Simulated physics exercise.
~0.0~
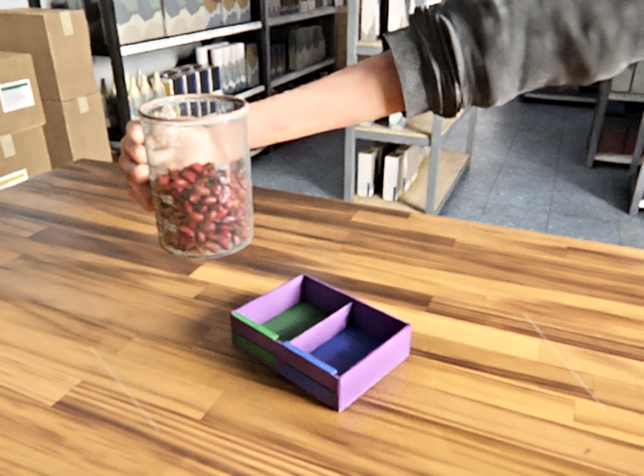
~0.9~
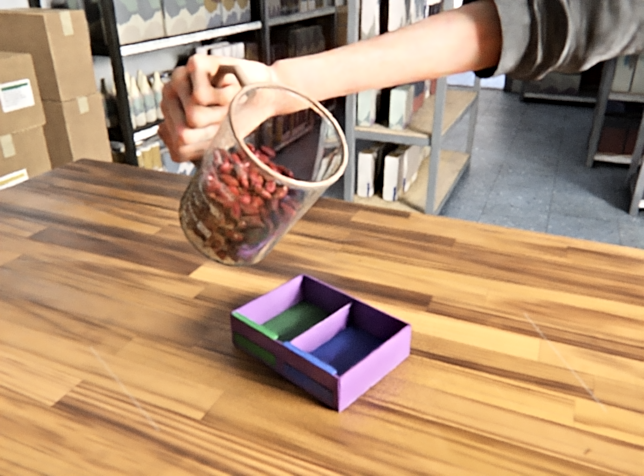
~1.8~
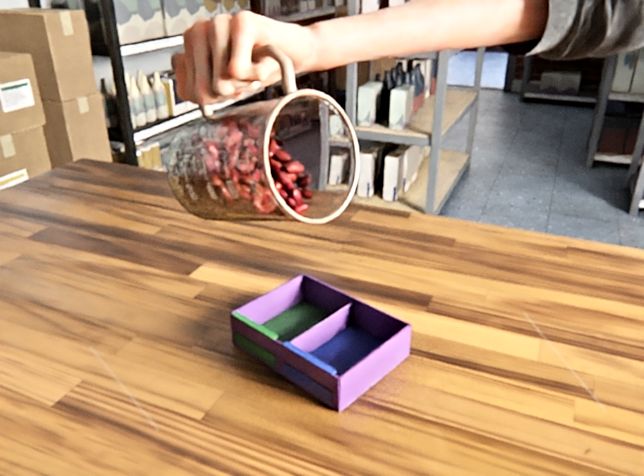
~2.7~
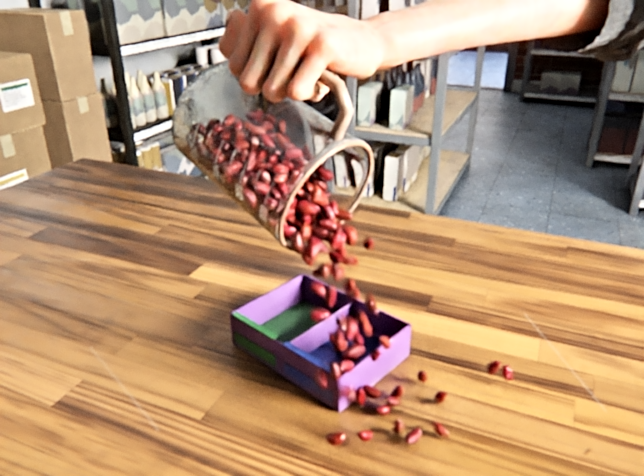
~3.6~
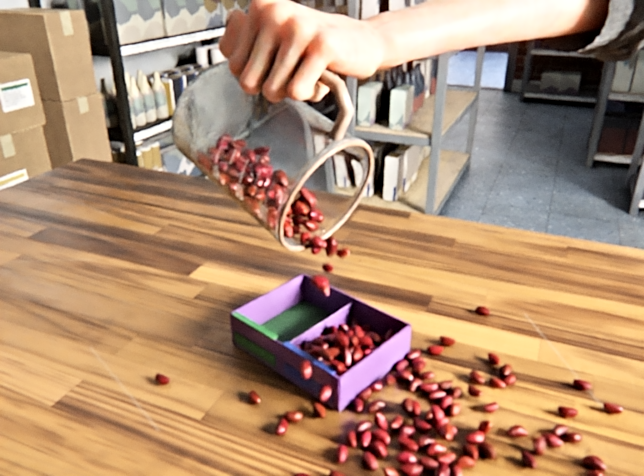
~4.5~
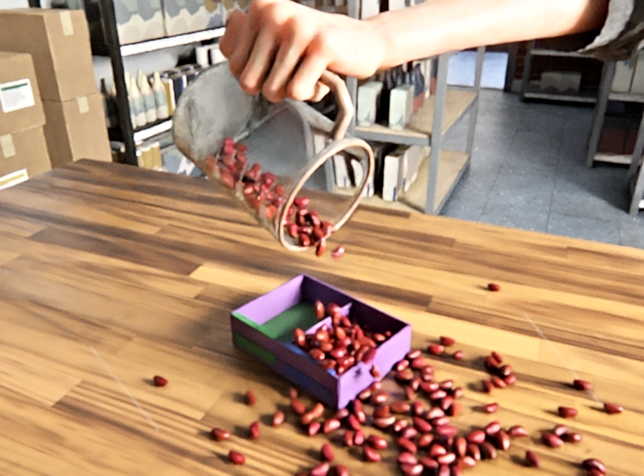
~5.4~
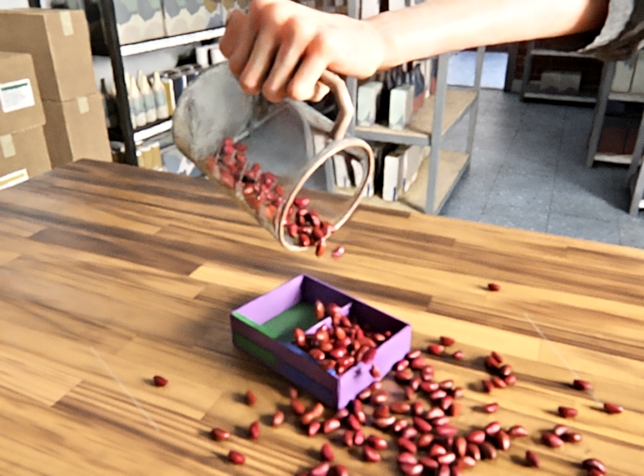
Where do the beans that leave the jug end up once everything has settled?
They lie mostly in the blue section of the tin and scattered on the table around it, while the green section stays practically empty.
